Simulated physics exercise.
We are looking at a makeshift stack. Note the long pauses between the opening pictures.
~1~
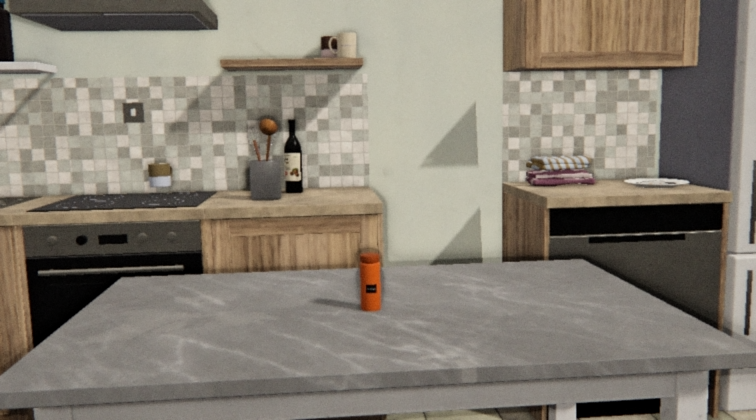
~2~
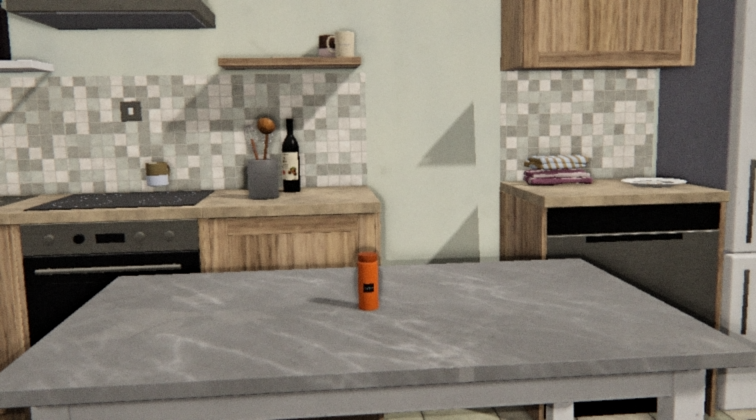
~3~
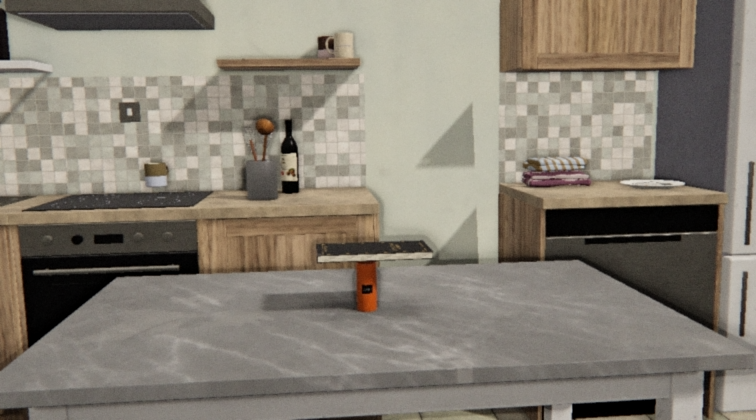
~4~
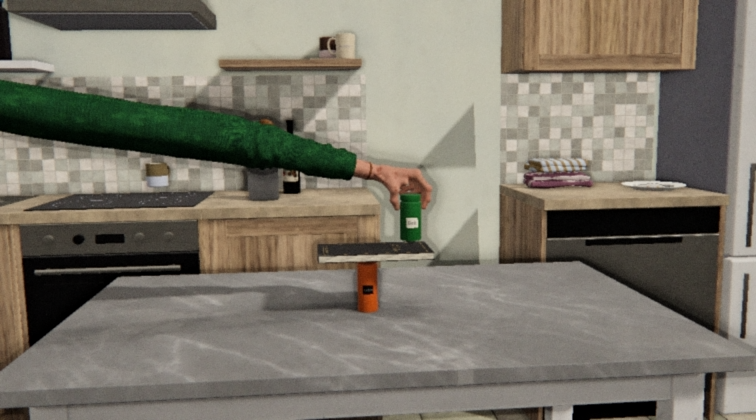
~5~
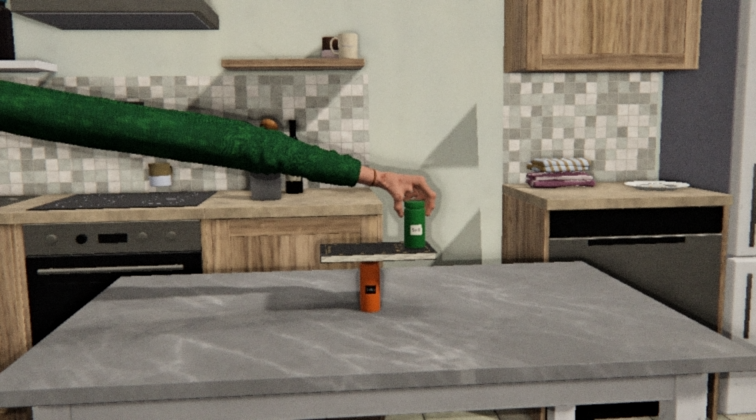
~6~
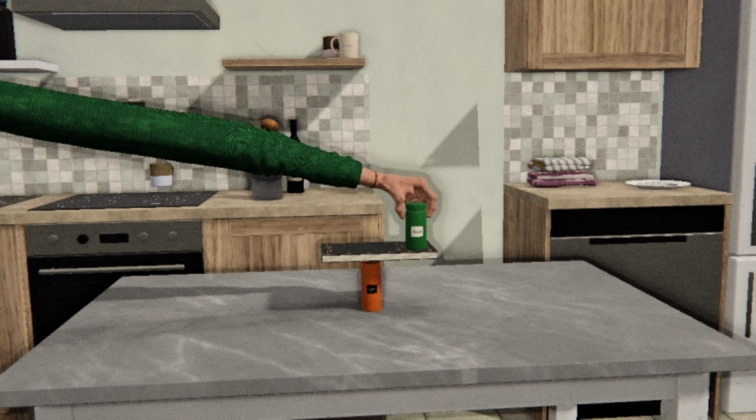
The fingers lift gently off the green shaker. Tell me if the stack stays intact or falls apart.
The stack falls apart.
Then, 0.50 s after the last picture, green shaker now fallen; black book tipped 52° from how it was.
Then, 0.70 s after the last picture, black book now fallen; orange shaker tipped 40° from how it was.
By the end, fallen, black book, green shaker and orange shaker. The stack comes apart.
